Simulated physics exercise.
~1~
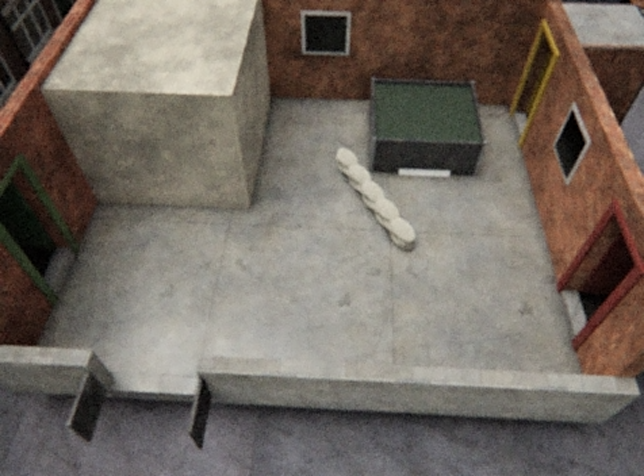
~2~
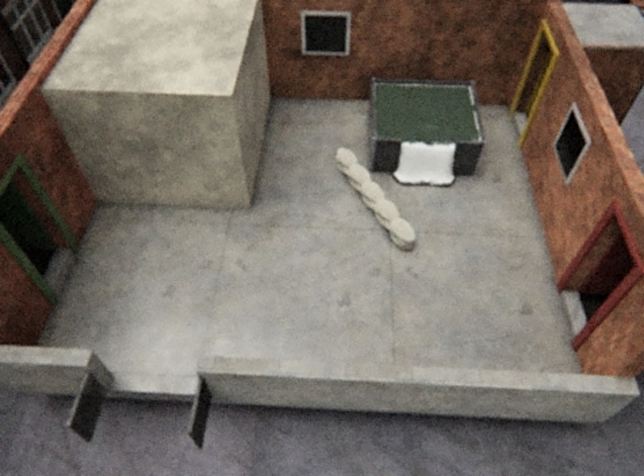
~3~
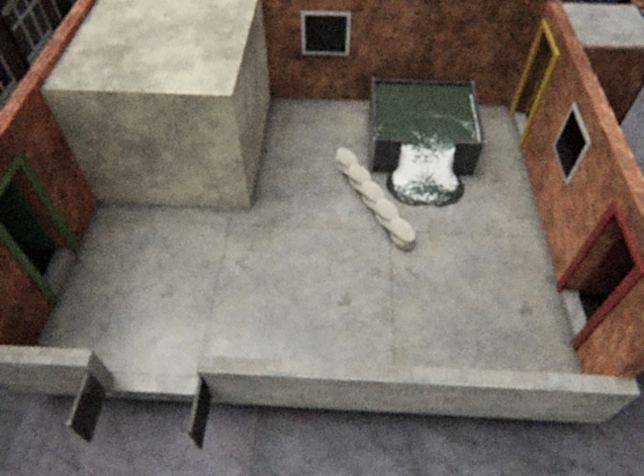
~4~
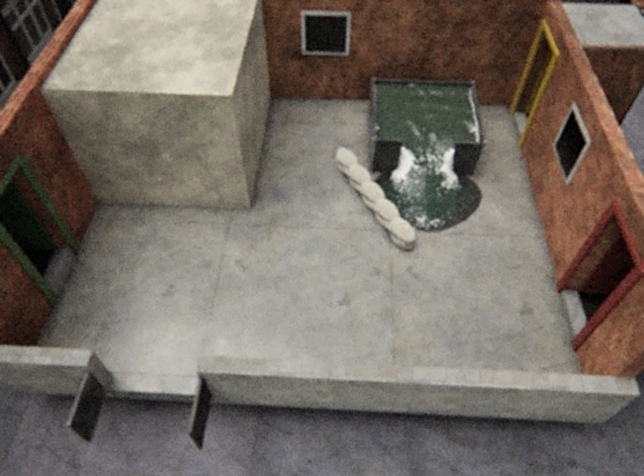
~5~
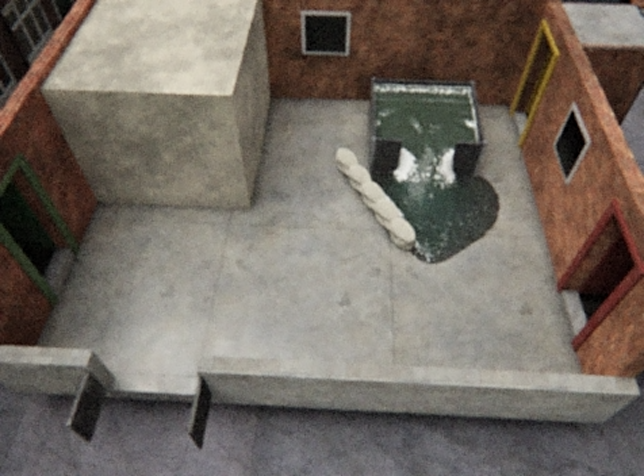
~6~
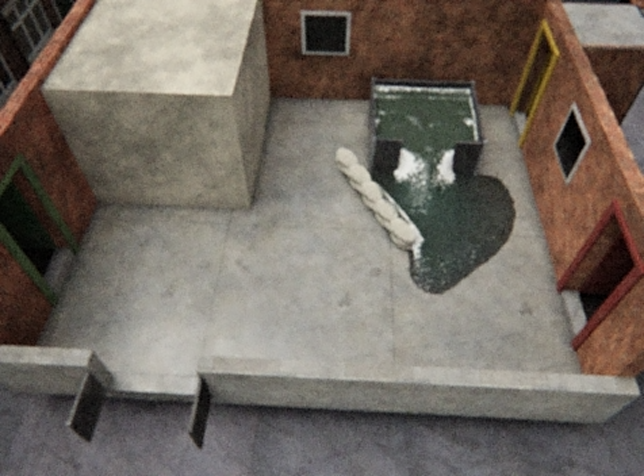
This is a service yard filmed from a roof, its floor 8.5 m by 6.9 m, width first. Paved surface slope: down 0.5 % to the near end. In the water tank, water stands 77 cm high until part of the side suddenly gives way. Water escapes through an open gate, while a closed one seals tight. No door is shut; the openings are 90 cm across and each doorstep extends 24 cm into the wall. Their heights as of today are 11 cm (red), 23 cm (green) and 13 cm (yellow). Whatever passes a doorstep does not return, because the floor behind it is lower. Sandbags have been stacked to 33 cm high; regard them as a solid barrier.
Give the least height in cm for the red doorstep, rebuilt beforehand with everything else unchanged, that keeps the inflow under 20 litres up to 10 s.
Close to 23 cm is just enough.
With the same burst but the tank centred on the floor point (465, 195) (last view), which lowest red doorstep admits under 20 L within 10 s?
A height near 19 cm.
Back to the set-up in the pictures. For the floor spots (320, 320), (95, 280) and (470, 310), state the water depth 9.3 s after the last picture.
Depth: About 4, 12, 9 cm.
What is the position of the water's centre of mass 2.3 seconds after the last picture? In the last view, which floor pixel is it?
The water's centre is at about (447, 223).
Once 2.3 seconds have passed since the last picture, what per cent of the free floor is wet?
Some 35 per cent of it.
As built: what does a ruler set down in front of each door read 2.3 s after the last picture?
Before red it's 26 cm, before green 0 cm, before yellow 0 cm.
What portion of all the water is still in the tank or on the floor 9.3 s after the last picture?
Close to 90 per cent is still present.
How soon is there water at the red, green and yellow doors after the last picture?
Red 0.7 s / green 5.5 s / yellow 5.5 s.
Then, 0.7 s after the last picture water covers 25 % of the floor, deepest (44 cm) near (421, 176); it has not reached the red door.
Then, 2.3 s after the last picture water covers 35 % of the floor, deepest (38 cm) near (570, 333); 26 cm at the red door, 36 litres in over its 11 cm doorstep.
Then, 9.3 s after the last picture water covers 95 % of the floor, deepest (13 cm) near (76, 255); 10 cm at the red door, 235 litres in over its 11 cm doorstep.
At the red door as built, the water peaked near 26 cm, 2.3 s after the last picture.
Run again over the same 10 s with other heights there, 62 litres in over 18.5 cm, 11 litres over 25 cm. The limit of 20 litres is kept from about 23 cm up.
